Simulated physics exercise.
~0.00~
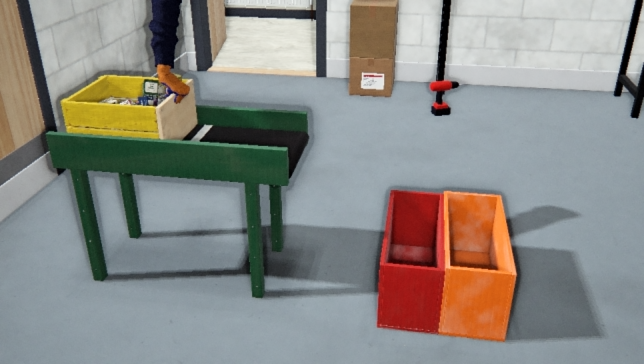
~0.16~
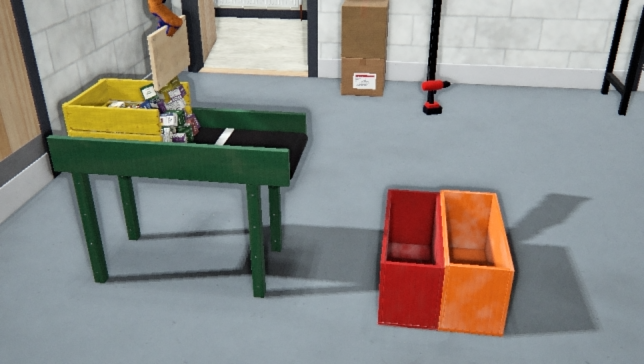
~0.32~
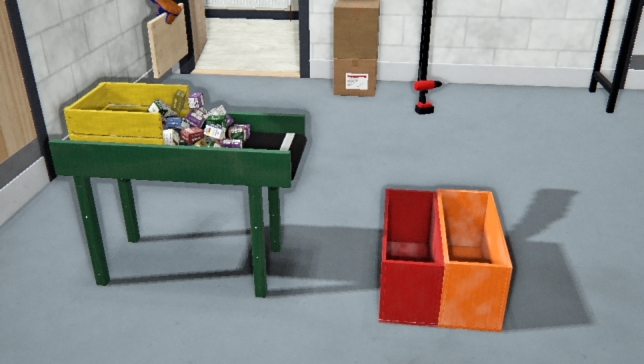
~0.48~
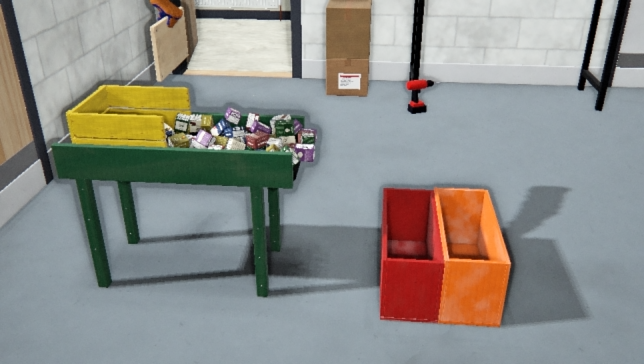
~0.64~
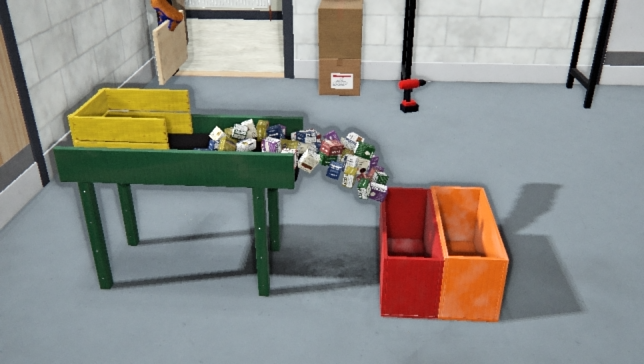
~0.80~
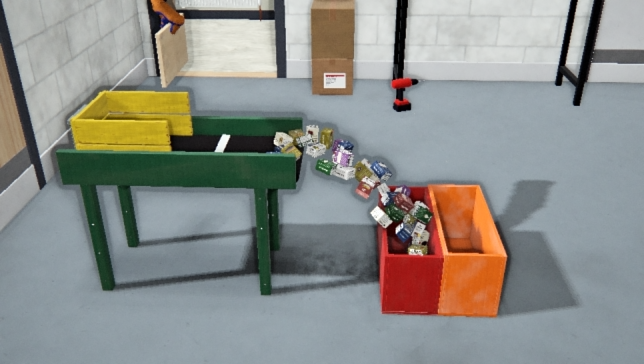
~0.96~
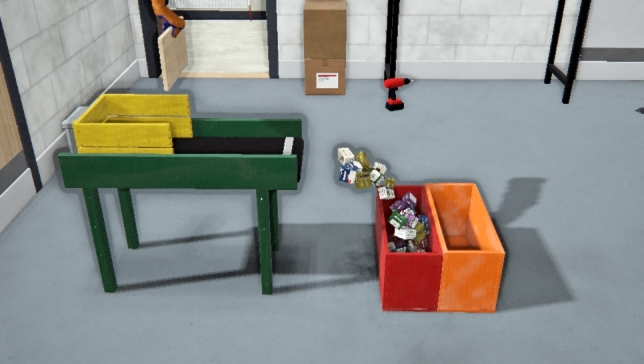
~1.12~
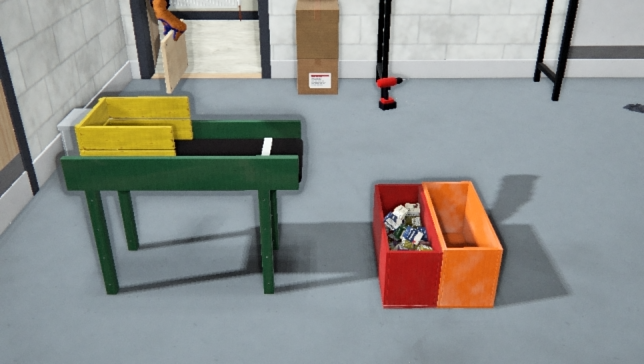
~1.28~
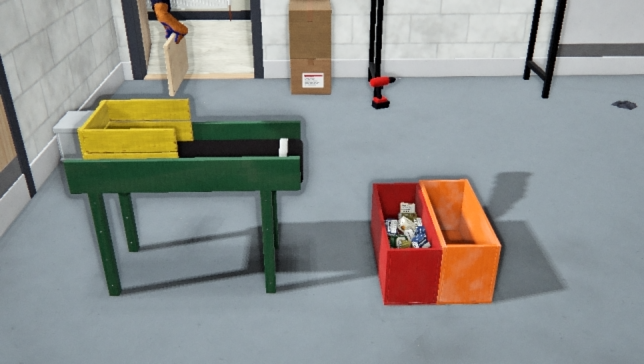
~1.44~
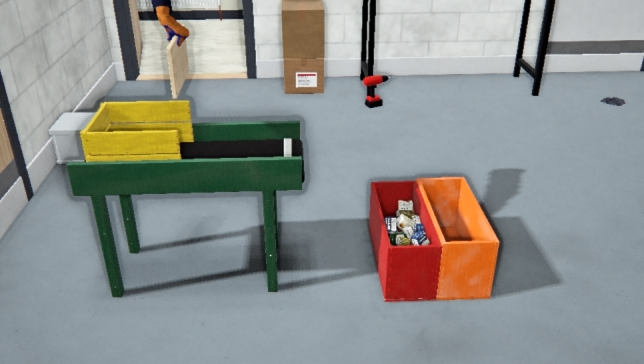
A heap of small cartons spilled out of a yellow pen after an orange hand lifted its wooden gate, rode right along the green-sided belt and tumbled off the end into the red box, leaving the orange bin beside it empty.
